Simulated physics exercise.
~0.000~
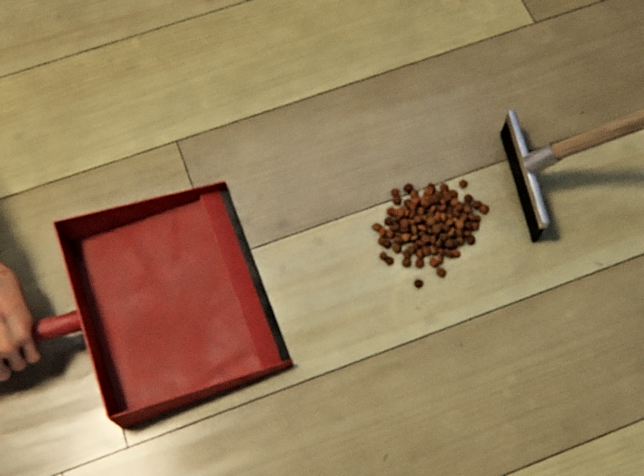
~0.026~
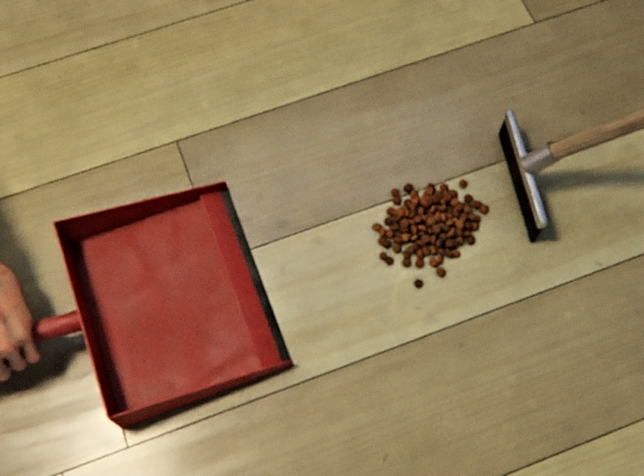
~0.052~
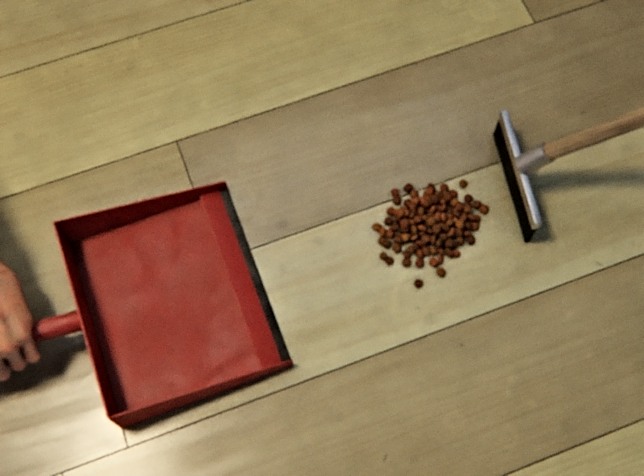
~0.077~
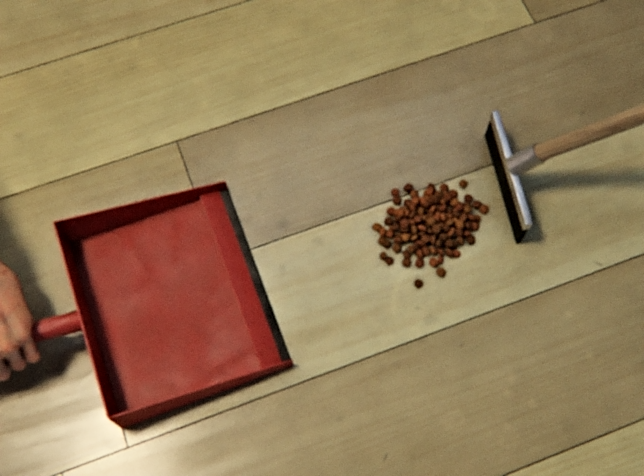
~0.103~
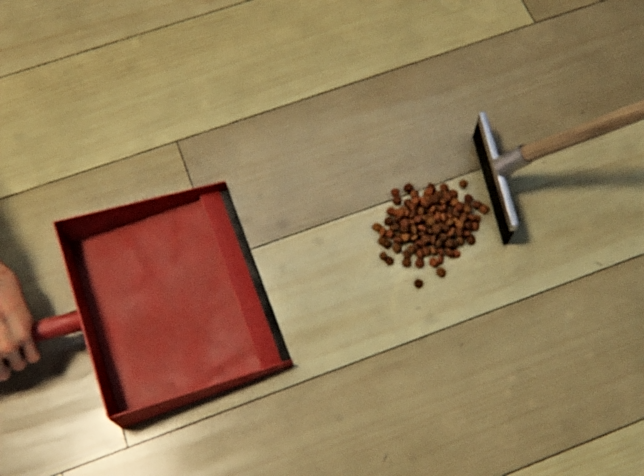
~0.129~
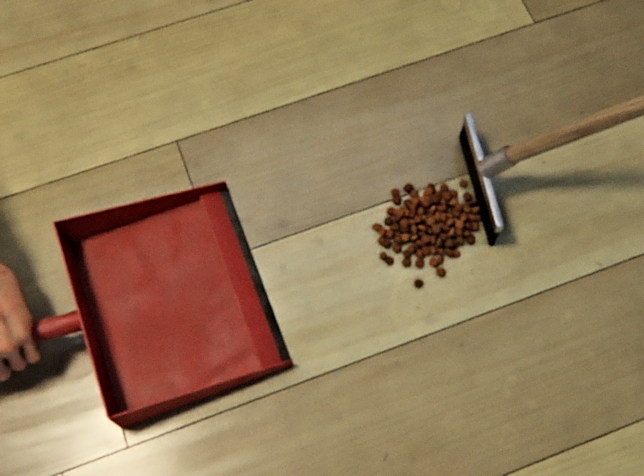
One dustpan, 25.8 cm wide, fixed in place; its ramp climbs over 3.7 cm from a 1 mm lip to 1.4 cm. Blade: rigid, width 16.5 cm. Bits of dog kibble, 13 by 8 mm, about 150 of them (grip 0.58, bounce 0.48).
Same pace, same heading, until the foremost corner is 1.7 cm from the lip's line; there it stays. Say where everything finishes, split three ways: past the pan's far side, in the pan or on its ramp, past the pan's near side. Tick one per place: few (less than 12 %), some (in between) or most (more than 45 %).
Far side - few; pan - some; near side - few.
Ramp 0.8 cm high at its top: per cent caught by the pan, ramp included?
I'd expect close to 35 per cent.
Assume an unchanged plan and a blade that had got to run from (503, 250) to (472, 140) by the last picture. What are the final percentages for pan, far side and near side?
Pan 25; far 0; near 5.
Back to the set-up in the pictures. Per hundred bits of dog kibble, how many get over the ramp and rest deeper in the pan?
About 5 %.
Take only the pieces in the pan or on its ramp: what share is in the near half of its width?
Around 0 percent.
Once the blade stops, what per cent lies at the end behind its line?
Near 30 percent, give or take.
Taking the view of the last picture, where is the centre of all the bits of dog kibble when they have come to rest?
Centre at rest, approx.: (255, 243) px.
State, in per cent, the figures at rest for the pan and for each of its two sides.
Far: 5; pan: 25; near: 0 (percent).
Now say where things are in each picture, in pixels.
Blade from (543, 224) to (510, 117), moved 0.0 cm, 0 of the pieces shifted so far; middle of the pieces at (430, 224); pan at (163, 307), in the first frame.
Blade from (541, 224) to (509, 117), moved 0.2 cm, 0 of the pieces shifted so far; middle of the pieces at (430, 224), in the second frame.
Blade from (536, 224) to (503, 117), moved 1.0 cm, 0 of the pieces shifted so far; middle of the pieces at (430, 224), in the third frame.
Blade from (526, 225) to (494, 118), moved 2.2 cm, 0 of the pieces shifted so far; middle of the pieces at (430, 224), in the fourth frame.
Blade from (513, 226) to (482, 119), moved 3.9 cm, 0 of the pieces shifted so far; middle of the pieces at (430, 224), in the fifth frame.
Blade from (498, 228) to (468, 120), moved 5.8 cm, 2 of the pieces shifted so far; middle of the pieces at (430, 224); pan at (163, 307). Its pace works out near 0.73 m/s, heading 15 degrees away from the viewer's side, in the sixth frame.
After 0.33 s, middle of the blade 17 cm from the lip; 0 % over the lip, far side 0 %, near side 0 %.
After 0.47 s, middle of the blade 7 cm from the lip; 0 % over the lip, far side 0 %, near side 0 %.
After 0.73 s, middle of the blade 3 cm from the lip; 30 % over the lip, far side 5 %, near side 0 %.
In the end, at 1.1 s, far side 5 %, pan 25 %, near side 0 %, in front of the lip or behind the blade 70 %.
